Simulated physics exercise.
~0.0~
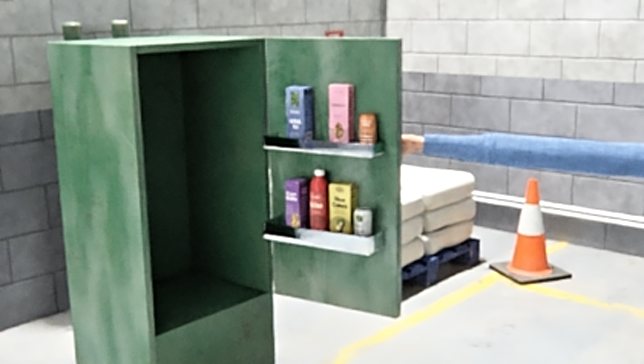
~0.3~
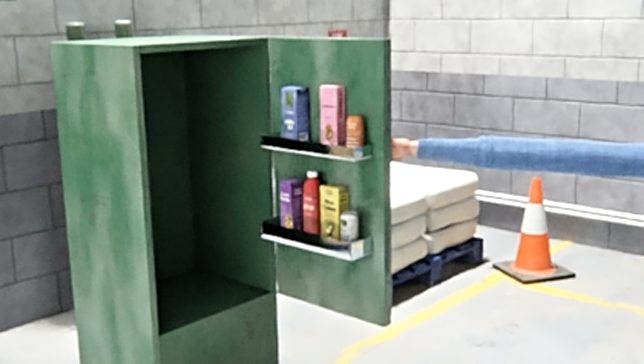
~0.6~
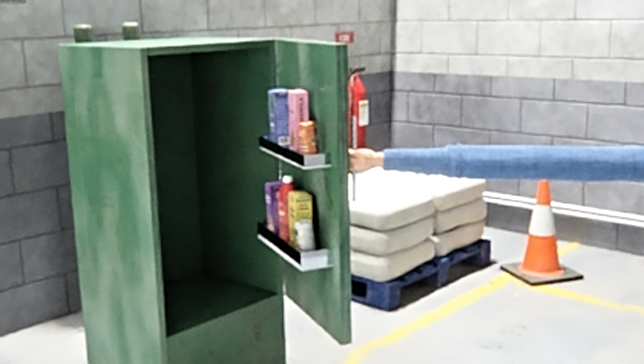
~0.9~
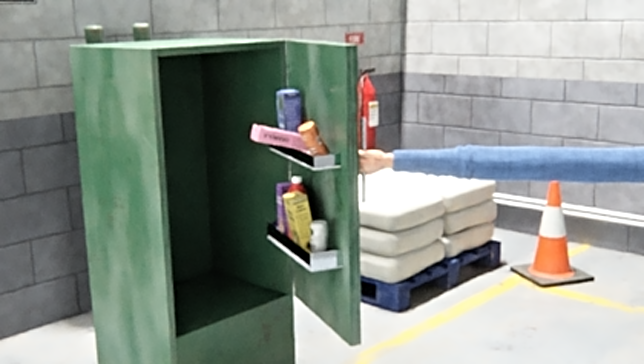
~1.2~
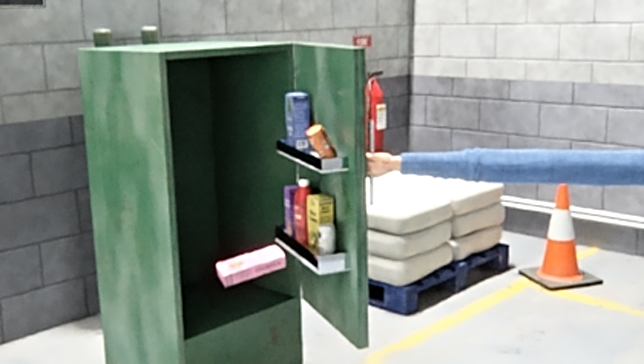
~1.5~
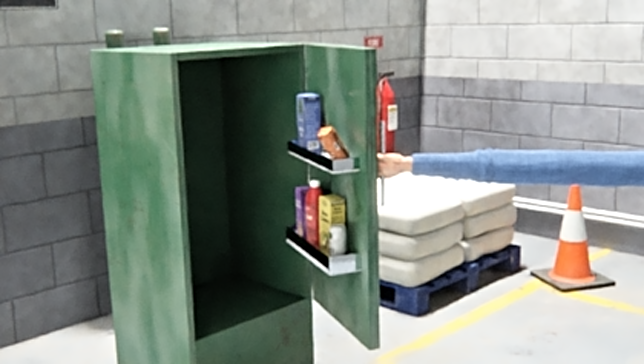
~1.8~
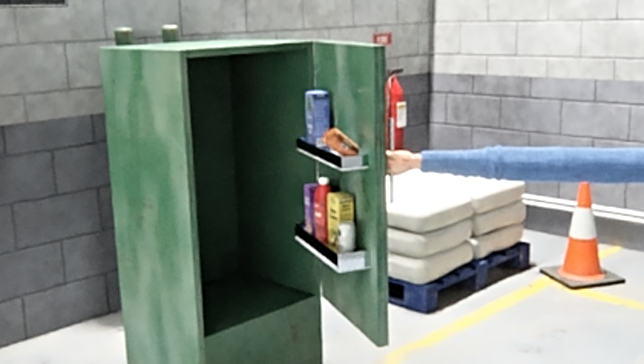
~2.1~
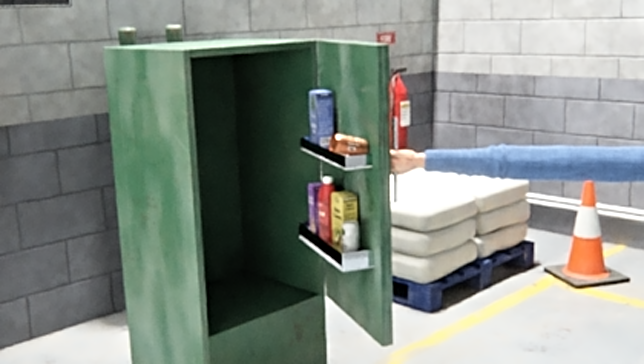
In a workshop with grey block walls, a green cabinet stands with its door wide open, cartons, cans and a red bottle lined up on two racks inside the door. An arm in a blue sleeve swings the door partway towards the cabinet, then stops it short. The pink carton on the upper rack tips over the edge and drops past the lower rack out of sight. Beside its old place, the orange can leans and slowly settles onto its side. The door stays partly open under the hand, with the blue carton and the lower row still upright.
